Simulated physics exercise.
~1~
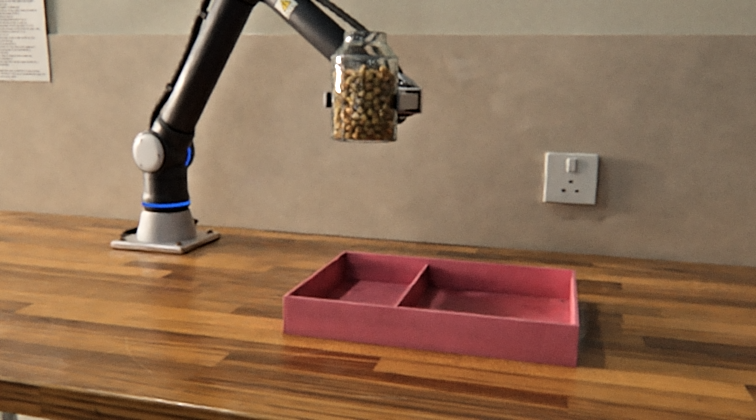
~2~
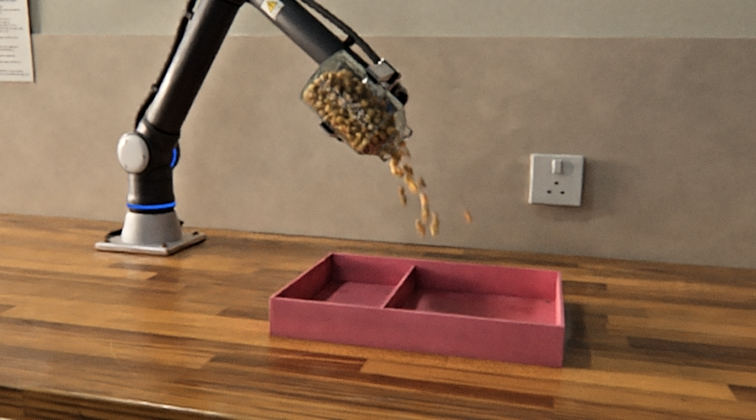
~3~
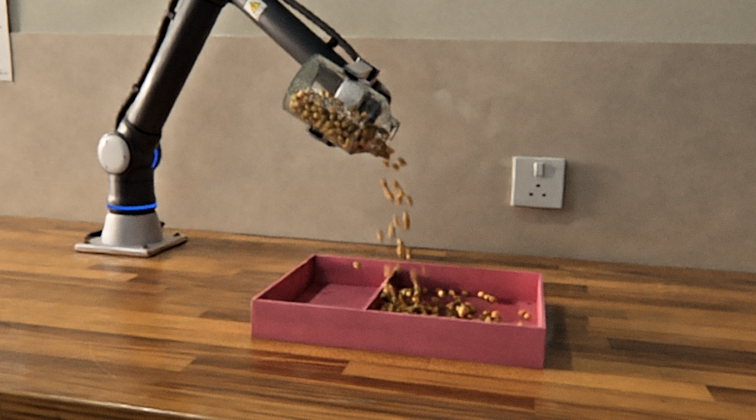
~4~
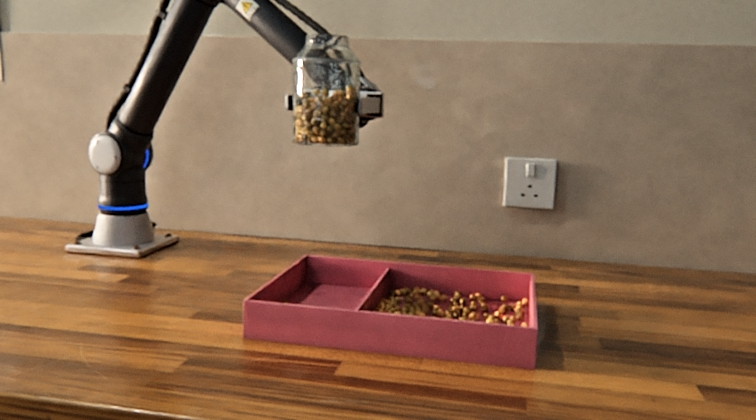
A dark robot arm holds a clear glass jar of dried chickpeas upright above a wooden worktop, where a low pink tray split by a cross wall sits. The arm tips the jar steeply to the right, and chickpeas start to spill from its mouth. They fall in a loose stream into the larger, right-hand part of the tray and spread across its floor. The arm then turns the jar upright again, stopping the flow. At the end, the jar still holds plenty of chickpeas, while many lie scattered in the right part and the left part looks almost empty.
